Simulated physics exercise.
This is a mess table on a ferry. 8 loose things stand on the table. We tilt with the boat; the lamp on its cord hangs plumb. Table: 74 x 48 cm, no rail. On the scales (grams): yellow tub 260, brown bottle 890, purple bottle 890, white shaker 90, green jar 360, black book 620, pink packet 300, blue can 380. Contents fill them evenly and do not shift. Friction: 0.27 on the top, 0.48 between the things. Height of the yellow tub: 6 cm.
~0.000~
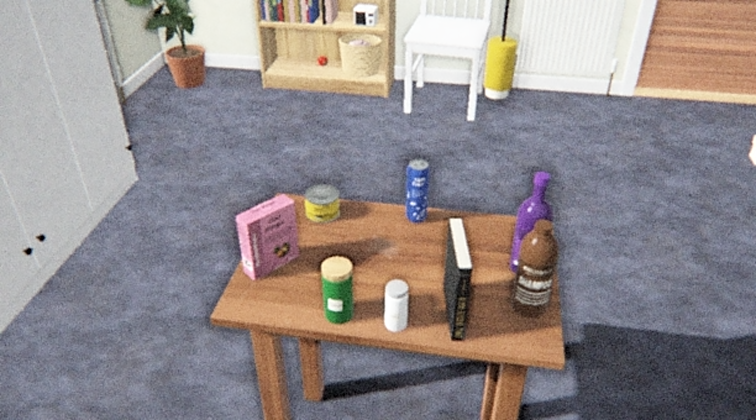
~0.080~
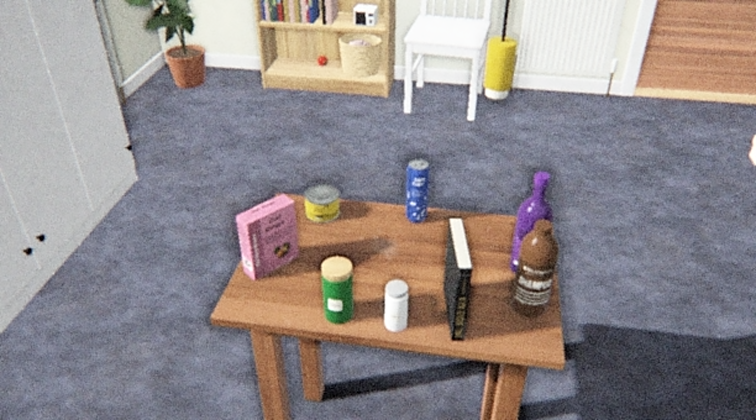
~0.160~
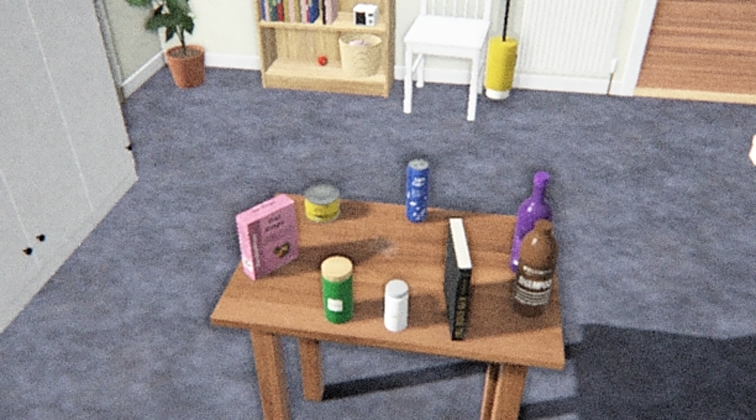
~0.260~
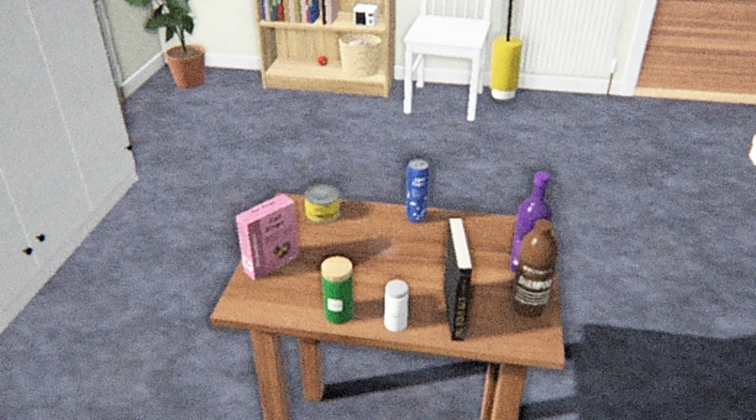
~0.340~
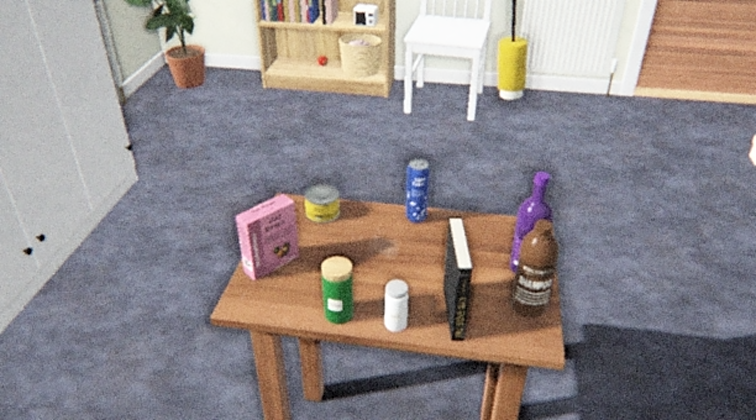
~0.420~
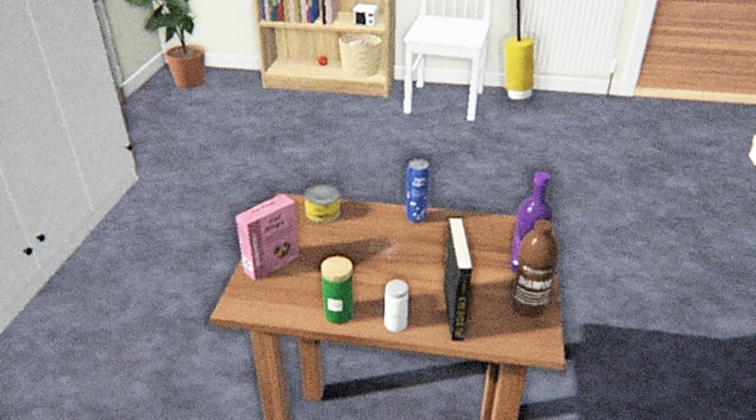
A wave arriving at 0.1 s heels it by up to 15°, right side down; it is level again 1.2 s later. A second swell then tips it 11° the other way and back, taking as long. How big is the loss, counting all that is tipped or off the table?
In all, two.
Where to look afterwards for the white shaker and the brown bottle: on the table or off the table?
The white shaker ends on the table; the brown bottle ends off the table.
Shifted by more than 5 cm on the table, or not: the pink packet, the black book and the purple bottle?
The pink packet keeps its place; the black book ends elsewhere; the purple bottle keeps its place.
After 1.02 s, heel 7°, right side down; brown bottle now off the table; black book 60° off its base.
After 1.22 s, boat level; black book on its side.
After 1.42 s, heel 1°, left side down; black book on its side.
In the end (3.0 s), off the table, brown bottle; toppled on the table, black book; the other 6 under 5 cm from the start. In the last view, yellow tub near (322, 204).
